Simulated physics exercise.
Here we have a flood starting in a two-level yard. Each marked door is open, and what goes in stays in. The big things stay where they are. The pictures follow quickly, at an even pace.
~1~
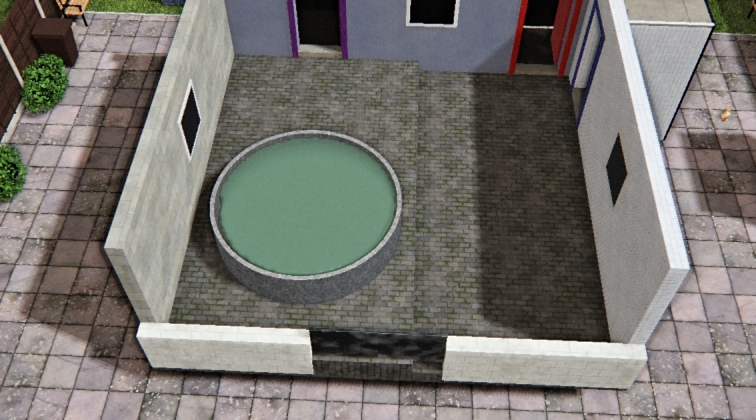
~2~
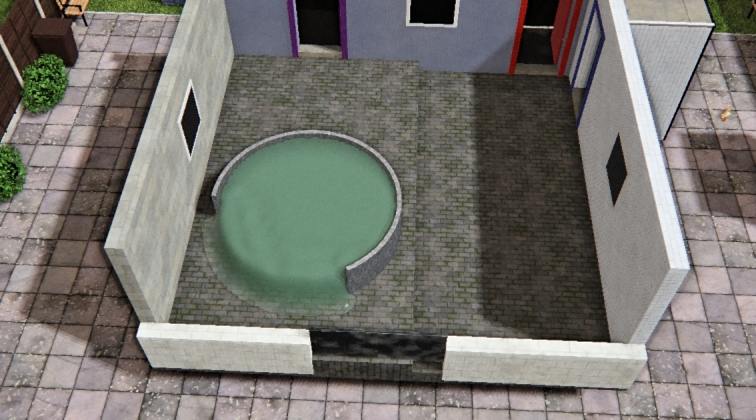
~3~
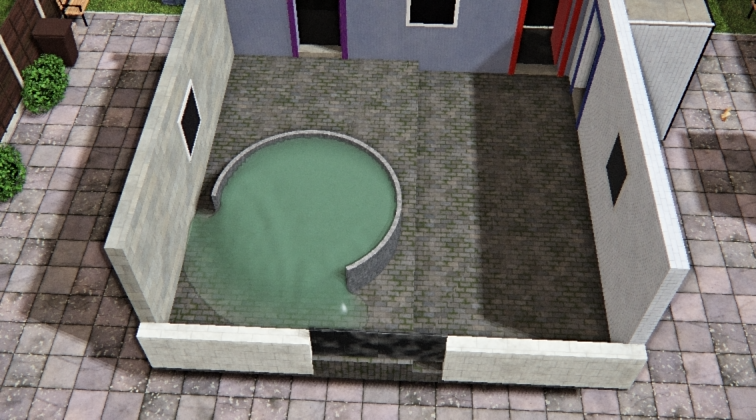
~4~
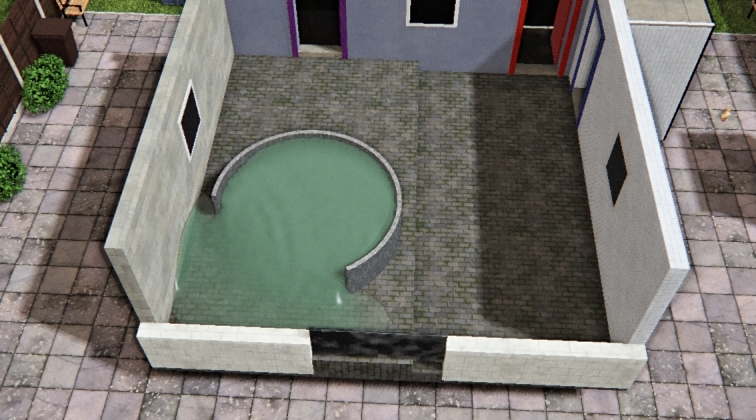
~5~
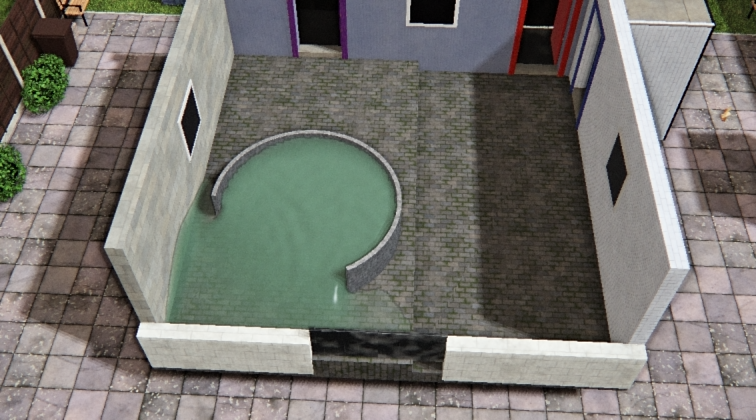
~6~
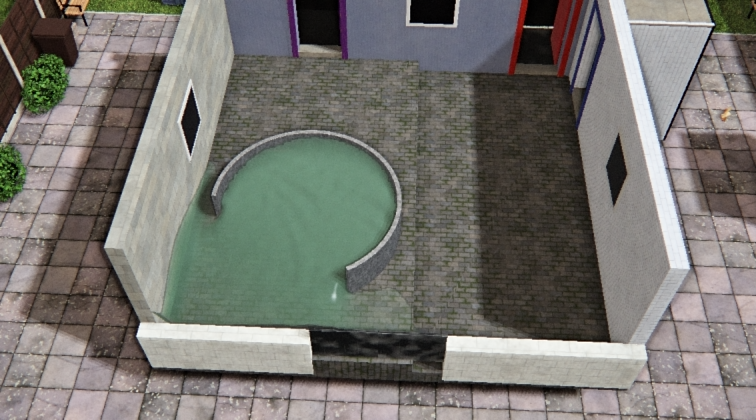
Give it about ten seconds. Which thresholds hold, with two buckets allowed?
In the end: The purple door admits no more than that; the red door lets in a lot; the blue door admits no more than that.
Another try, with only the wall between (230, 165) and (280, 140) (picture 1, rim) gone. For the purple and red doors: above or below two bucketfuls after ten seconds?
One by one: The purple one passes that mark, the red one lets more in.
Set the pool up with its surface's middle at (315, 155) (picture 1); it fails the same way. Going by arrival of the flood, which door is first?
That is the one in purple.
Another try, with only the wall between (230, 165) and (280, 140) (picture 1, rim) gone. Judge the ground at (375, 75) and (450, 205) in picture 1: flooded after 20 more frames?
One after the other: Awash, dry.
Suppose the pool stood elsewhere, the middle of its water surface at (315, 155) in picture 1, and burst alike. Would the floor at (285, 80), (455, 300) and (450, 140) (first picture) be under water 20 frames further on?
In turn: Covered, wet, free of water.
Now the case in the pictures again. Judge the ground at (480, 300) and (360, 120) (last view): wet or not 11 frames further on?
In that order: Covered, no water.
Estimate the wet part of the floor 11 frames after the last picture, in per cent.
Roughly 35 per cent.
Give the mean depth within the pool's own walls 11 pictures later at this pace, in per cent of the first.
Some 48 per cent.
A moment on, water covers 20 % of the floor; the purple door not reached, the red door not reached, the blue door not reached.
Next, water covers 35 % of the floor; the purple door not reached, the red door not reached, the blue door not reached.
Then, water covers 55 % of the floor; the purple door wet at the sill, nothing in, the red door not reached, the blue door not reached.
Later, water covers 85 % of the floor; the purple door under two buckets in, the red door under two buckets in, the blue door wet at the sill, nothing in.
In the end, water covers 95 % of the floor; the purple door under two buckets in, the red door over two buckets in, the blue door wet at the sill, nothing in.
